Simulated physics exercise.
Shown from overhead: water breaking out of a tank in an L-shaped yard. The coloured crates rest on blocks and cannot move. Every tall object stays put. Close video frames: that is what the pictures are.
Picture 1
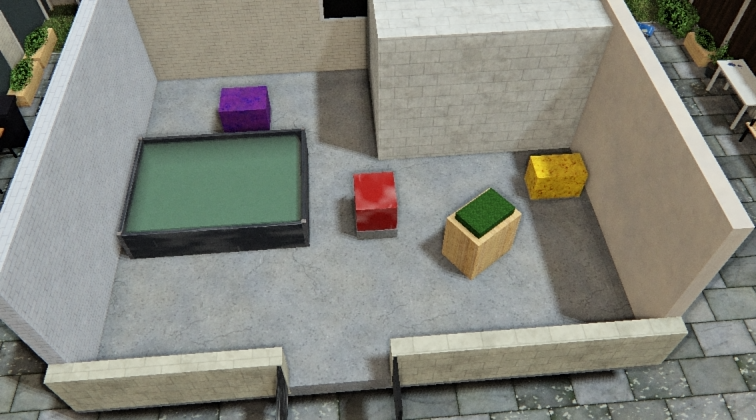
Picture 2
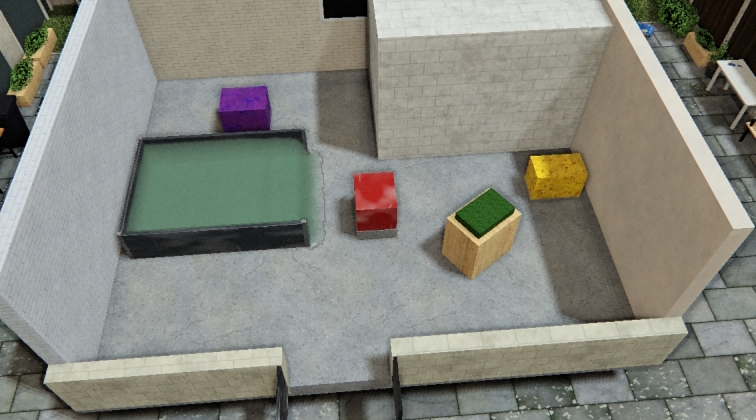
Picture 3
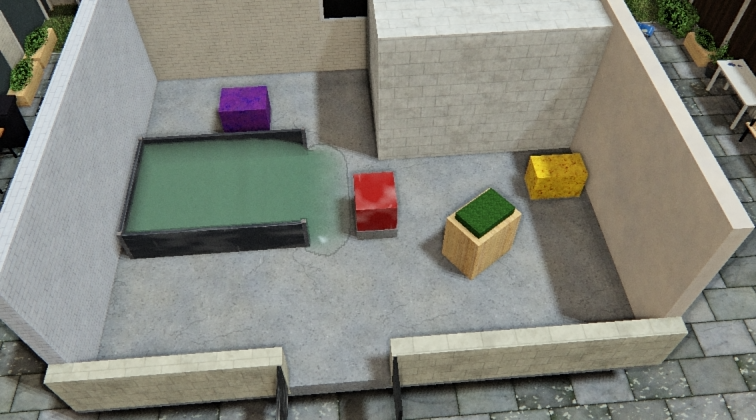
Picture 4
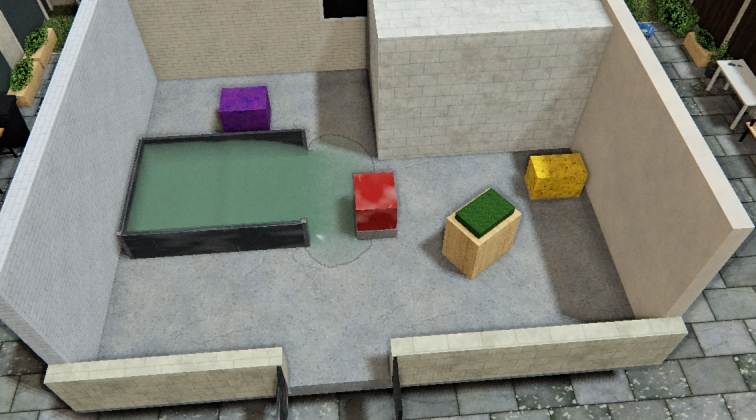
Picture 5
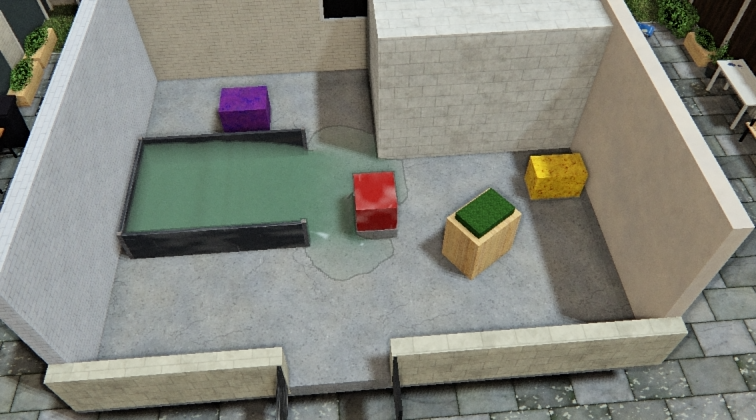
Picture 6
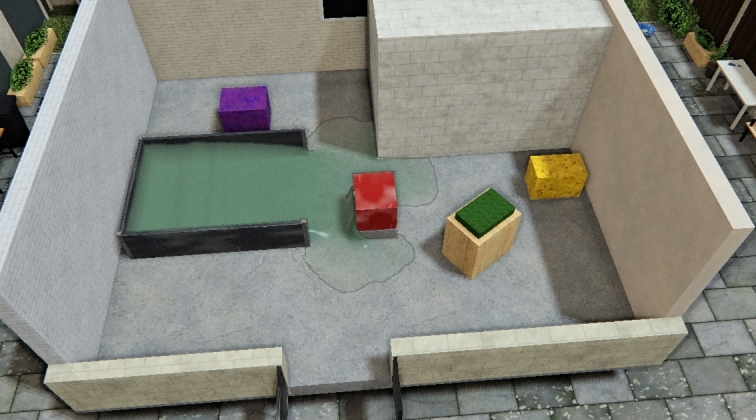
In a walled, paved yard seen from above, greenish water sits still in a dark-sided tank among several coloured blocks. The tank's right side opens and water pours out to the right, reaching the red block. It spreads around both sides of it in thin, widening sheets across the grey floor.
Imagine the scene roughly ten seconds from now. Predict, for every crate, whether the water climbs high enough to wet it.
One by one: The red crate will be reached by the flood; the purple crate will be reached by the flood; the yellow crate will be reached by the flood.
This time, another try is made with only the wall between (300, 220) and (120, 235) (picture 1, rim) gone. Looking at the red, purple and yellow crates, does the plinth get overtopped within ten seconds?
Result: Red crate is left untouched, purple crate is left untouched, yellow crate gets overtopped.
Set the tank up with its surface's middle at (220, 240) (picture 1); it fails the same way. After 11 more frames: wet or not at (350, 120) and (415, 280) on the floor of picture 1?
The first is wetted, and then the second is wetted.
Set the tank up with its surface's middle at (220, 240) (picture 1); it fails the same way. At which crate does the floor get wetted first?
The one in red comes first.
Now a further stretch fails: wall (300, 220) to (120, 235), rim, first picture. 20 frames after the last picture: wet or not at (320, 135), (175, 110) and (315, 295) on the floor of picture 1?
Okay, the first is left untouched, the next is left untouched, and the last is waterlogged.
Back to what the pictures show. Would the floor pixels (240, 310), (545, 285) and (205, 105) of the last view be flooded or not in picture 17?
Status by point, in sequence: Unwetted; unwetted; unwetted.
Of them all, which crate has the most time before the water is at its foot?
That one's the one in purple.
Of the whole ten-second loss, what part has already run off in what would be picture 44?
Close to 70 per cent, I'd say.
A moment on, water covers 30 % of the floor; the red crate water round its plinth, the purple crate not reached, the yellow crate water round its plinth.
Next, water covers 45 % of the floor; the red crate water round its plinth, the purple crate not reached, the yellow crate water round its plinth.
Then, water covers 65 % of the floor; the red crate water round its plinth, the purple crate water round its plinth, the yellow crate water round its plinth.
Later, water covers 80 % of the floor; the red crate water round its plinth, the purple crate water round its plinth, the yellow crate water round its plinth.
In the end, water covers 100 % of the floor; the red crate was topped, the purple crate was topped, the yellow crate was topped.
